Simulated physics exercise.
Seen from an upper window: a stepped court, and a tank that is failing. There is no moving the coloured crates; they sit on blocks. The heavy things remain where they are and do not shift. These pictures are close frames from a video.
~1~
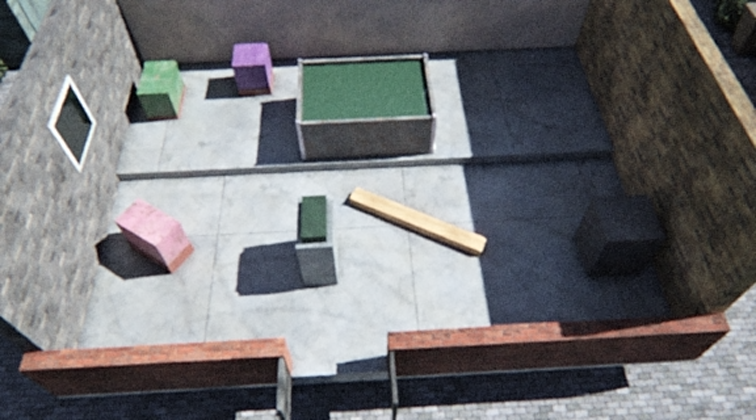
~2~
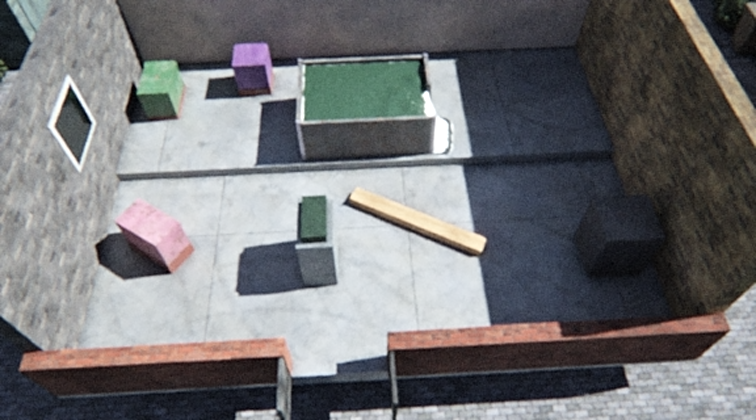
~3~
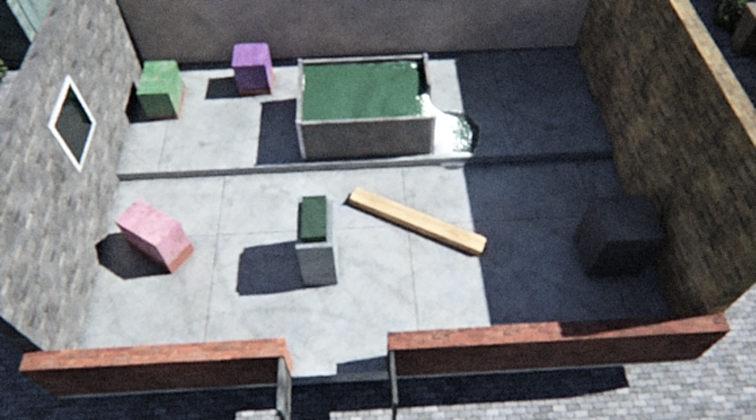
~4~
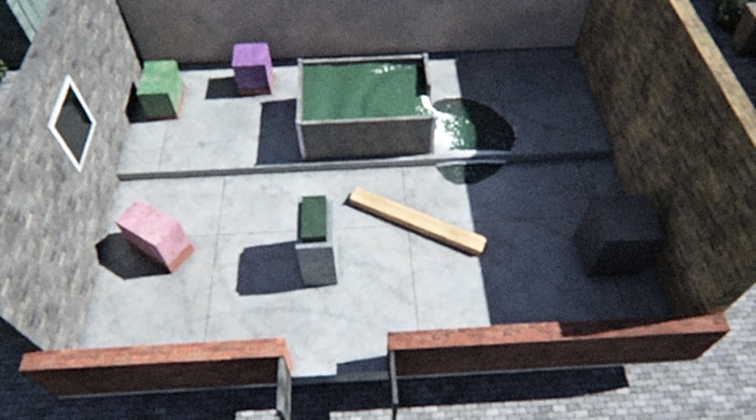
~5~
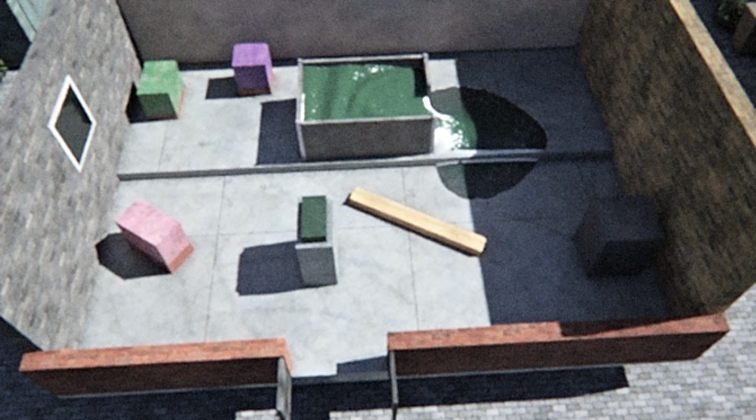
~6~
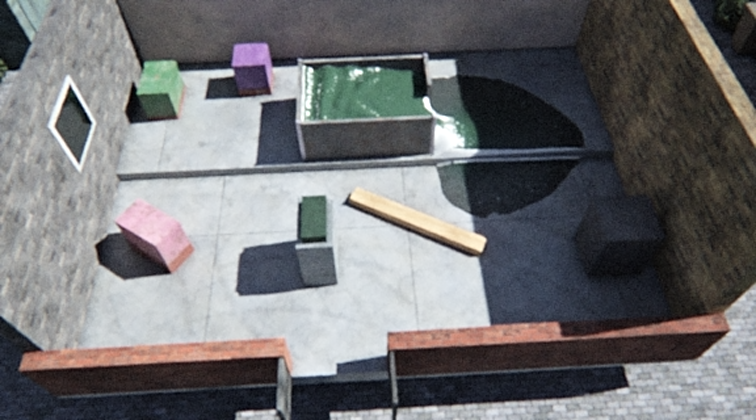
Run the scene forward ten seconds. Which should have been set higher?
In order: Purple crate: Clear, pink crate: Clear, green crate: Clear.
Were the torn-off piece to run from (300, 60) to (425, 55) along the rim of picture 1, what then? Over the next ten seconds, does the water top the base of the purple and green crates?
As I see it, the purple one gets reached, and the green one gets reached.
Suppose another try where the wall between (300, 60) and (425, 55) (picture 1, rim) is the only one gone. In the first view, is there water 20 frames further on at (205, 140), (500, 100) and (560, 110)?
Going through them in turn: Reached by the flood, then reached by the flood, then reached by the flood.
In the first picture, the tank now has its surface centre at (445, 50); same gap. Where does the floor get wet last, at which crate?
Pink-painted one.
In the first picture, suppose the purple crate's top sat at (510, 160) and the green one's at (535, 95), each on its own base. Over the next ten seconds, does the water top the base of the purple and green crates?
Result - purple crate is overtopped, green crate is overtopped.
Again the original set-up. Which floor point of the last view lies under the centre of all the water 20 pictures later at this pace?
The water's centre sits above (470, 144).
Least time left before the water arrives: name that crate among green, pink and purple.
The purple crate it is.
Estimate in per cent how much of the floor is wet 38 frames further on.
My best guess is some 55 %.
A moment on, water covers 25 % of the floor; the purple crate not reached, the pink crate not reached, the green crate not reached.
Next, water covers 30 % of the floor; the purple crate not reached, the pink crate not reached, the green crate not reached.
Then, water covers 35 % of the floor; the purple crate not reached, the pink crate not reached, the green crate not reached.
Later, water covers 55 % of the floor; the purple crate water round its plinth, the pink crate not reached, the green crate not reached.
In the end, water covers 85 % of the floor; the purple crate stayed above the water, the pink crate stayed above the water, the green crate stayed above the water.
